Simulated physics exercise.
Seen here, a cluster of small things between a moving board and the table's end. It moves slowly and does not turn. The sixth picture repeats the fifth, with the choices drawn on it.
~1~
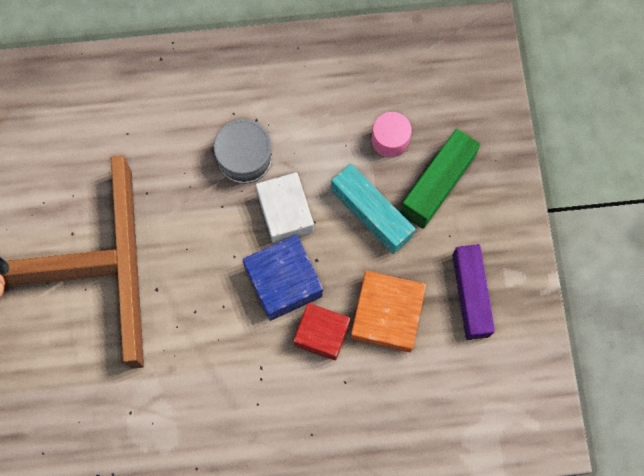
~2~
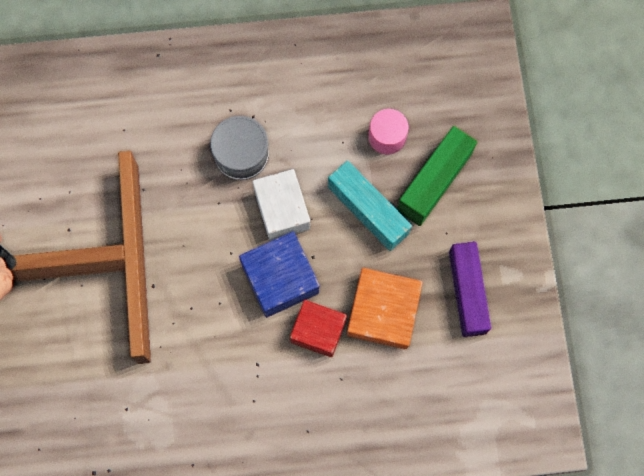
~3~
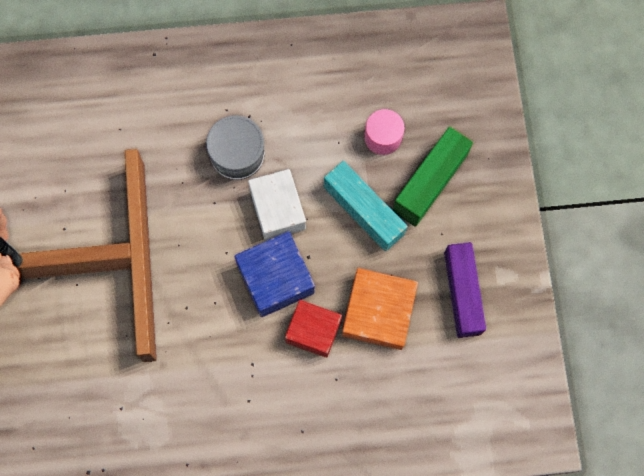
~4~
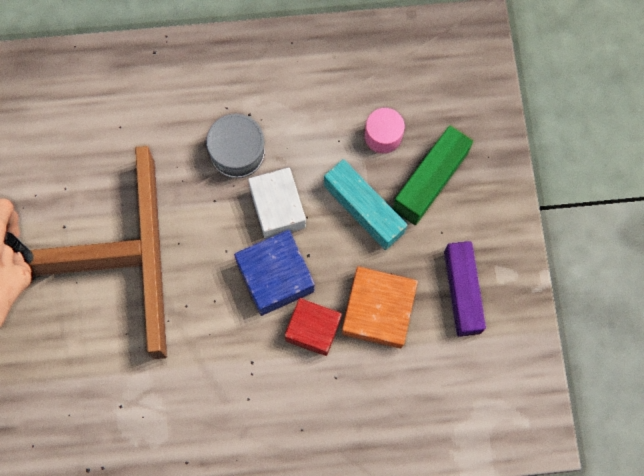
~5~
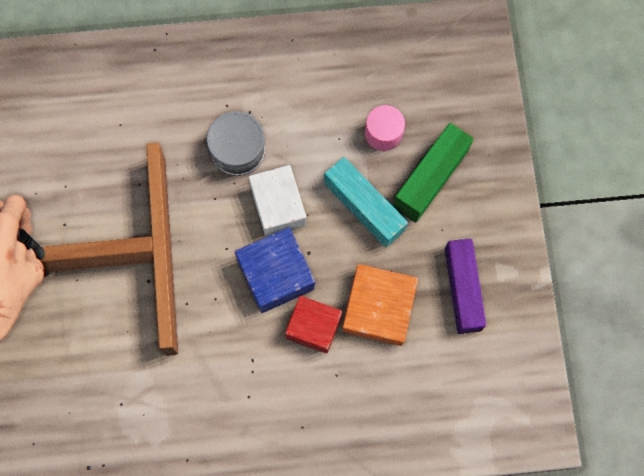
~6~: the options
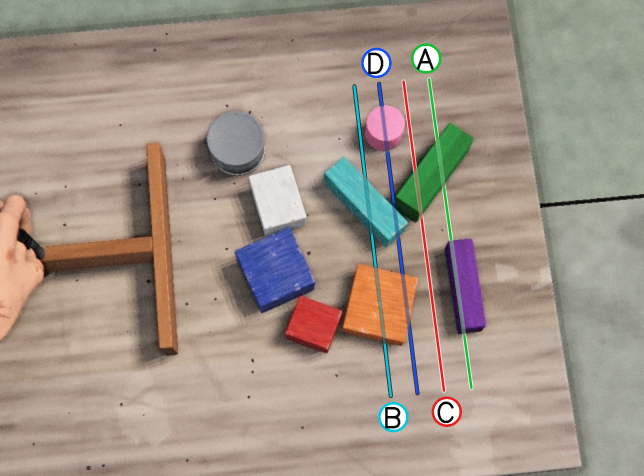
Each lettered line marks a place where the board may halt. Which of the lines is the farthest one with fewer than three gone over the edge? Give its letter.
A is the last line within the limit.
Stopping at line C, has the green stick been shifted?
By then, yes.
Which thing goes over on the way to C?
The purple stick.
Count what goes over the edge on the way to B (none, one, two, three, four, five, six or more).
The count is none.
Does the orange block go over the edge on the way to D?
No.
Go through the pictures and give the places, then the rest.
The first picture shows green stick (440, 179); white block (285, 209); orange block (388, 312).
The second picture shows board (130, 251); blue block (279, 275).
The third picture shows board (137, 249); red block (314, 329).
The fourth picture shows board (148, 246); purple stick (464, 289).
The fifth picture shows board (159, 243); green stick (433, 173); white block (278, 201); orange block (380, 305).
On the copy, A at (449, 228); B at (372, 235); C at (423, 230); D at (398, 233).
On A. First, board (264, 233); grey tin (290, 136); white block (290, 201).
Then, board (368, 223); purple stick (519, 288); green stick (468, 157).
Finally, board (449, 215); purple stick over the edge; green stick (528, 149); one fallen.
By contrast, B is within the limit but short; C is within the limit but short; D is within the limit but short.
